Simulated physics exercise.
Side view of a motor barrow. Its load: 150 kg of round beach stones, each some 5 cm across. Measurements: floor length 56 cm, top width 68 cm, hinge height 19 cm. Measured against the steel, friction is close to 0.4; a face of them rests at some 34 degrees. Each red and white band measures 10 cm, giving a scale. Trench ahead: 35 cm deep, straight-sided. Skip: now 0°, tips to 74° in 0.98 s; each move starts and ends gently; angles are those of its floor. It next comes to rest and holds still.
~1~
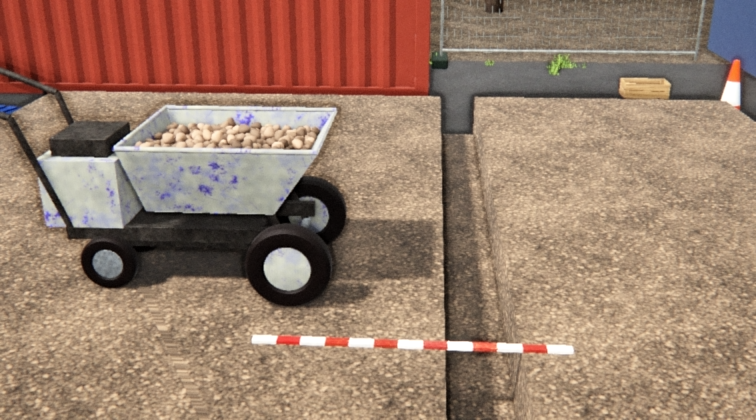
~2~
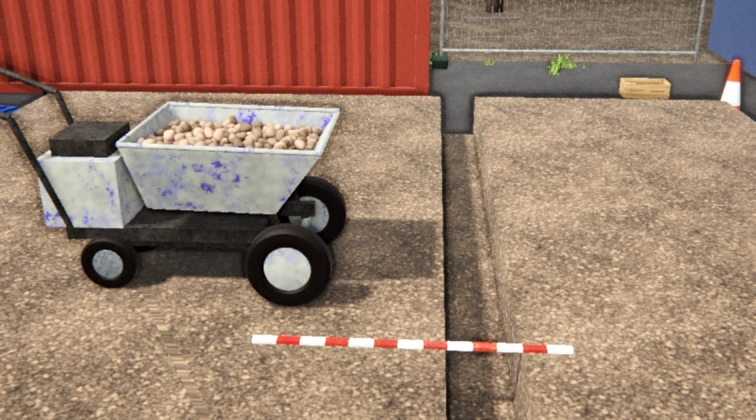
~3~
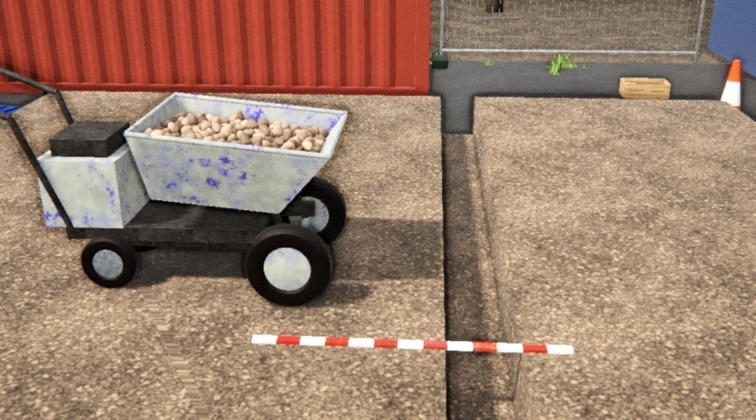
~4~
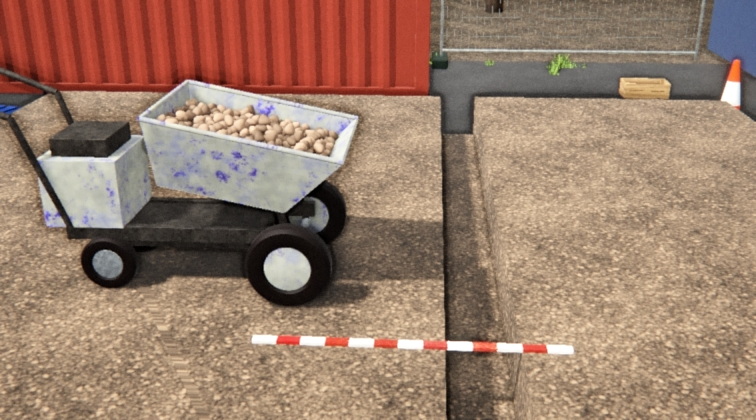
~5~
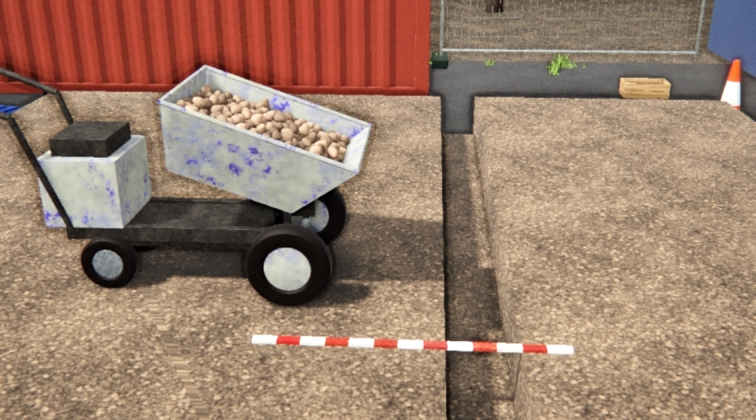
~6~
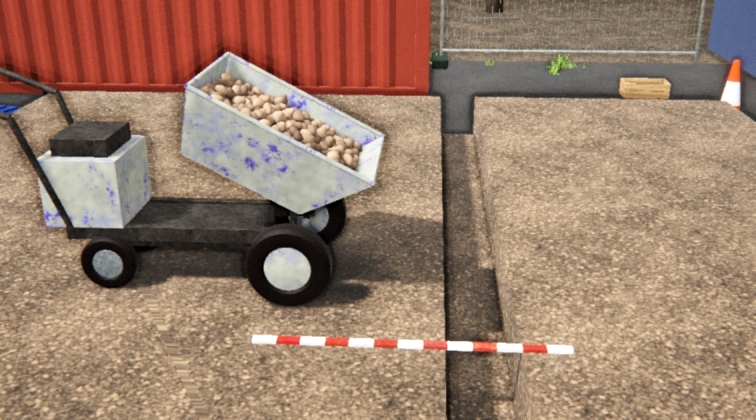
A pale, blue-flecked skip full of brownish stones slowly tilted up at its left end on a parked motor barrow, its lower end leaning right towards a trench, while the barrow's wheels stayed still.
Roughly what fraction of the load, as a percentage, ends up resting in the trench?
Roughly 95 per cent of the load.
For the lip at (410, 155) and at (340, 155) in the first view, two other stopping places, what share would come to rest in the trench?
The first start gives about 15 per cent, the second about 85.
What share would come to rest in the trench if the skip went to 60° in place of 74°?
Roughly 70% would end there.
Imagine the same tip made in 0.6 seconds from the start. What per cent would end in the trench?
Trench share: Approx. 85%.
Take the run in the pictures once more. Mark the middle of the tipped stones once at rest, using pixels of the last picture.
In the last view, about (475, 322).
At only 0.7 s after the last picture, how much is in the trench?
Roughly 40 percent of the load.
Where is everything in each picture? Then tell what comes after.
The first frame shows lip at (317, 153), floor tilted 0°, highest stones at (228, 133).
In the second frame, the skip is at 1°, its lip at (320, 154); the top of the load is at (211, 130).
The third frame shows lip at (329, 157), floor tilted 6°, highest stones at (198, 123).
In the fourth frame, the skip is at 12°, its lip at (342, 163); the top of the load is at (200, 111).
The fifth frame shows lip at (358, 172), floor tilted 19°, highest stones at (210, 96).
The sixth frame shows lip at (374, 184), floor tilted 28°, highest stones at (227, 85).
Then, 0.3 s after the last picture the floor is at 63°, 100 % in the skip; the foremost stones are at (419, 215).
Then, 0.7 s after the last picture the floor is at 74°, 52 % in the skip, 6 % short of the trench, 42 % in the trench, 1 % past the trench; the foremost stones are at (513, 277).
Then, 1.0 s after the last picture the floor is at 74°, 15 % in the skip, 6 % short of the trench, 76 % in the trench, 3 % past the trench; the foremost stones are at (627, 286).
Then, 3.0 s after the last picture the floor is at 74°, 0 % in the skip, 2 % short of the trench, 95 % in the trench, 3 % past the trench; the foremost stones are at (709, 278).
